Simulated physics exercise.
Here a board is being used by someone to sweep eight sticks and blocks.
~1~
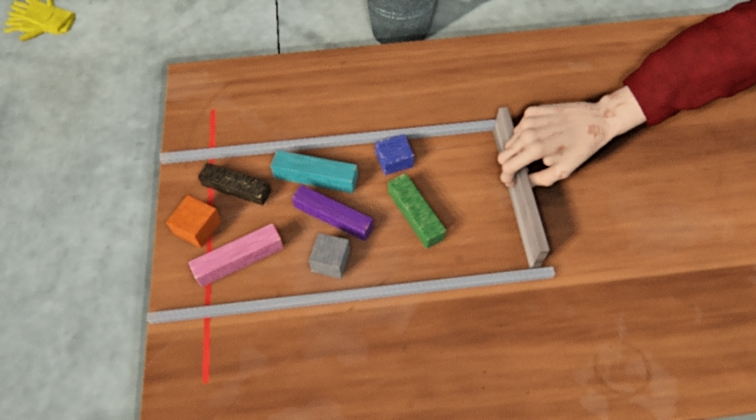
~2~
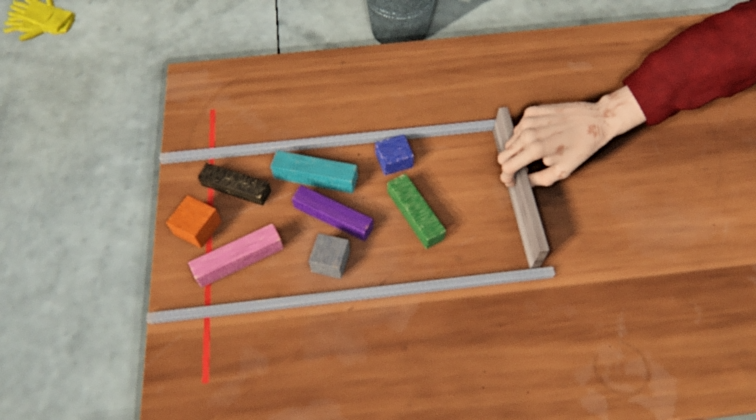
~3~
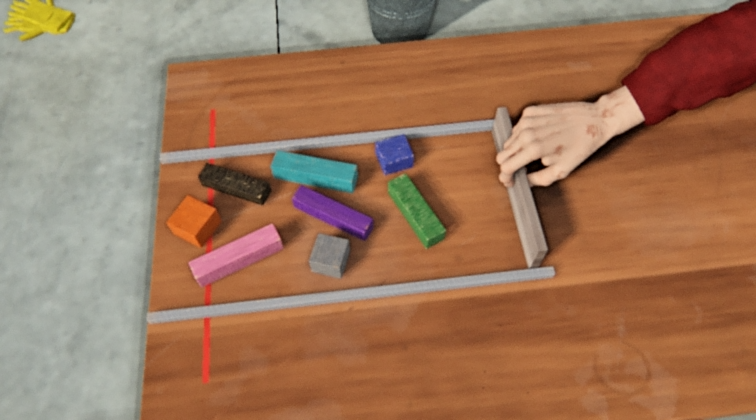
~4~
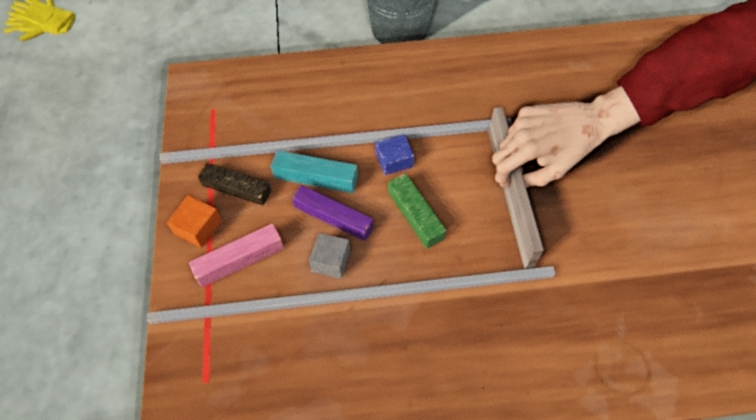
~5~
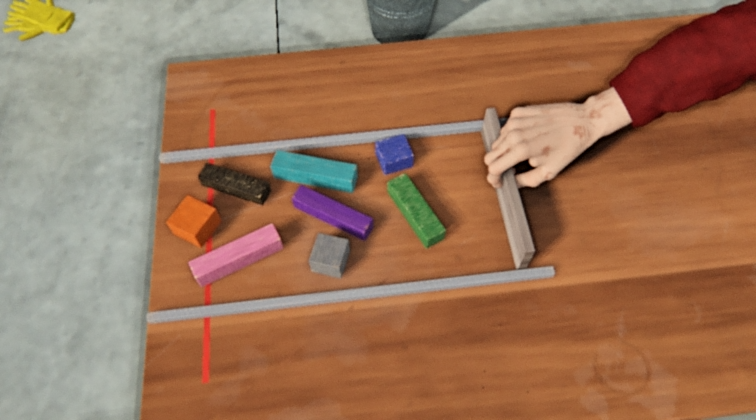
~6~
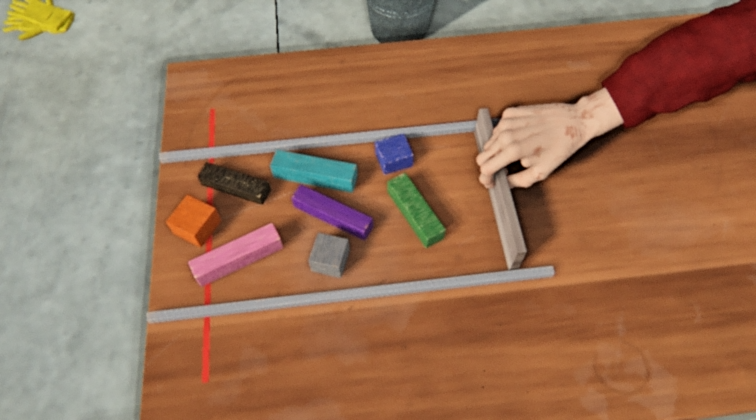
On a wooden tabletop, eight coloured sticks and blocks lie scattered between two grey rails, some near a red line at the left, while a hand in a red sleeve grips a board at the right. The hand slides the board slightly left, and the sticks and blocks stay still.
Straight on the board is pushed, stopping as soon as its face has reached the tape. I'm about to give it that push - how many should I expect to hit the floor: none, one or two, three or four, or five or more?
Expect three or four.
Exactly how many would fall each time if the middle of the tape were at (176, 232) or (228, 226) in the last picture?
The first try gives 5, the second gives 2.
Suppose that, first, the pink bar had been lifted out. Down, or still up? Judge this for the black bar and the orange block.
The black bar goes over, the orange block goes over.
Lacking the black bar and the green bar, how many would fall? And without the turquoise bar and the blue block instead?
Counts - first: 0, second: 3.
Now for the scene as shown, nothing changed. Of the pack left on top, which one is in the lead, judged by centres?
The one out in front is the turquoise bar.
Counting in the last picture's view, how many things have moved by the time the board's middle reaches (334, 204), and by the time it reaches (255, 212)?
That gives 6 for the first and 8 for the second.
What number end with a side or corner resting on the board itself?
The count comes out at 3.
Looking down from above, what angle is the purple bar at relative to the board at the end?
I'd say it's about 25° out of line.
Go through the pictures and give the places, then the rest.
Orange block (195, 222); black bar (235, 184); pink bar (237, 255); board (519, 185); tape (210, 229), in the first picture.
Black bar (235, 184); grey block (330, 256), in the second picture.
Pink bar (238, 255); green bar (416, 211), in the third picture.
Orange block (195, 222); turquoise bar (315, 172), in the fourth picture.
Black bar (235, 184); blue block (394, 154), in the fifth picture.
Orange block (194, 221); black bar (234, 183); pink bar (237, 255); board (498, 186); tape (209, 228), in the sixth picture.
A little later, none off yet; orange block at rest near (194, 221); black bar at rest near (234, 183); pink bar at rest near (237, 255).
Next, none off yet; orange block at rest near (194, 221); black bar shifted about its own width near (193, 179); pink bar shifted a little near (214, 263).
When it is over, the number that fall off is three or four; down, pink bar, black bar and orange block.
